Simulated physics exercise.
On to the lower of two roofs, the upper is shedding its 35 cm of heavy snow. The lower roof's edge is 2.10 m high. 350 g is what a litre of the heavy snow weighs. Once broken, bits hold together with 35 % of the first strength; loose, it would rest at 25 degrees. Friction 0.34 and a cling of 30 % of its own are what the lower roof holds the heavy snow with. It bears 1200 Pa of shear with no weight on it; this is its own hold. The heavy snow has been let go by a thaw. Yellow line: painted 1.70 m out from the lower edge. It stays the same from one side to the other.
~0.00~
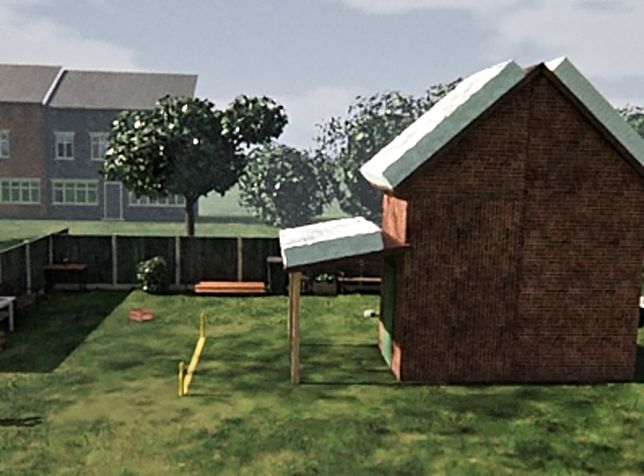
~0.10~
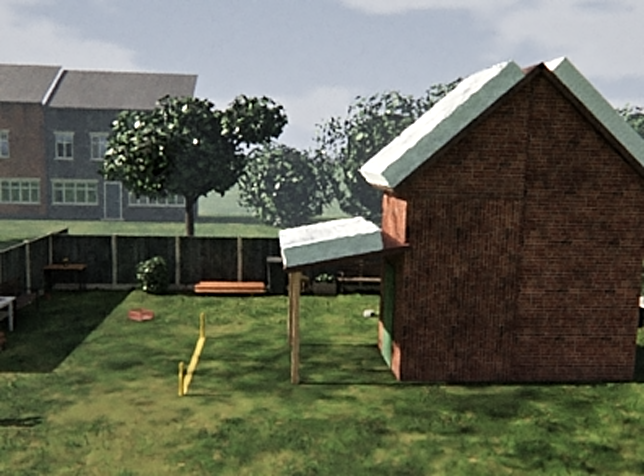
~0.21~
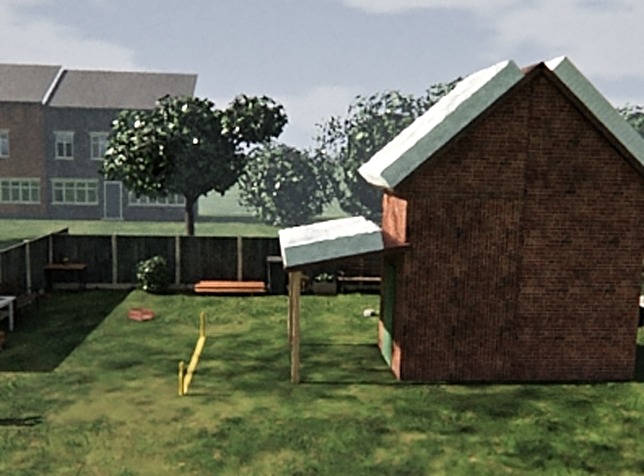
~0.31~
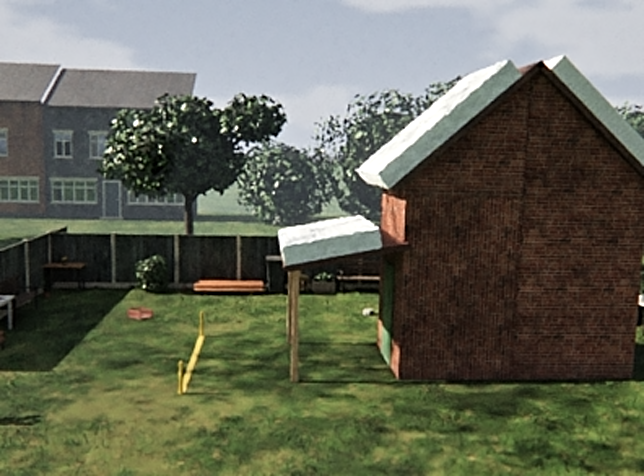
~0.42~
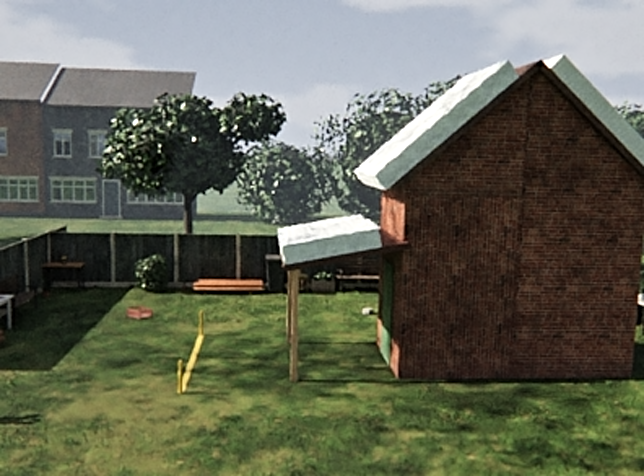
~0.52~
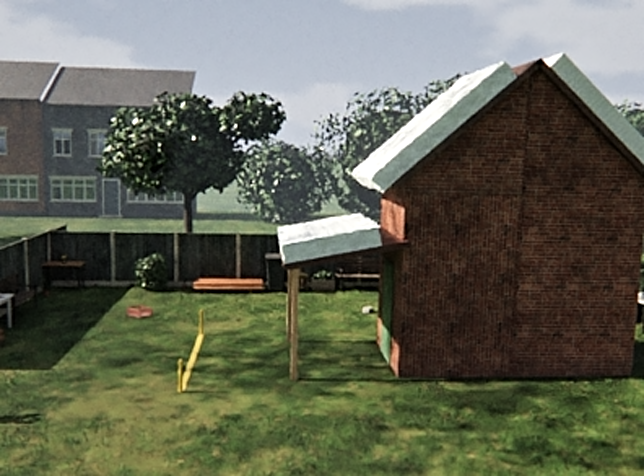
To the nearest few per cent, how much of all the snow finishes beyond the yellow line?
Roughly 0 %.
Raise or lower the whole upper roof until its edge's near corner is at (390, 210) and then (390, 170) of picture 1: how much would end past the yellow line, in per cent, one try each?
It would be 0 percent for the first setting and 1 percent for the second.
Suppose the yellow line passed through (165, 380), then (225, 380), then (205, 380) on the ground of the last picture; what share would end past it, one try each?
Roughly 0 %, then 2 %, then 0 %.
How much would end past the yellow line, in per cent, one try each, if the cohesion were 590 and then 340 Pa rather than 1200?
First try roughly 14 per cent, second try roughly 25 per cent.
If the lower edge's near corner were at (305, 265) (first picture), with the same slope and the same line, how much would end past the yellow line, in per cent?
Estimate: Around 1 per cent.
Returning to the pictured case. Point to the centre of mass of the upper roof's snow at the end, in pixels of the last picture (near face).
It sits close to (342, 234).
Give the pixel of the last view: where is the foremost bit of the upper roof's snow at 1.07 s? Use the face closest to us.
About (351, 218).
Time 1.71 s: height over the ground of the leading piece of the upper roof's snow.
2.8 m or thereabouts.
After 1.07 s, none is below the lower edge and 0 % is past the line.
After 1.71 s, none is below the lower edge and 0 % is past the line.
After 2.36 s, none is below the lower edge and 0 % is past the line.
After 3.00 s, 3 % is below the lower edge and 0 % is past the line.
After 4.20 s, at the end, 15 % is below the lower edge and 0 % is past the line.
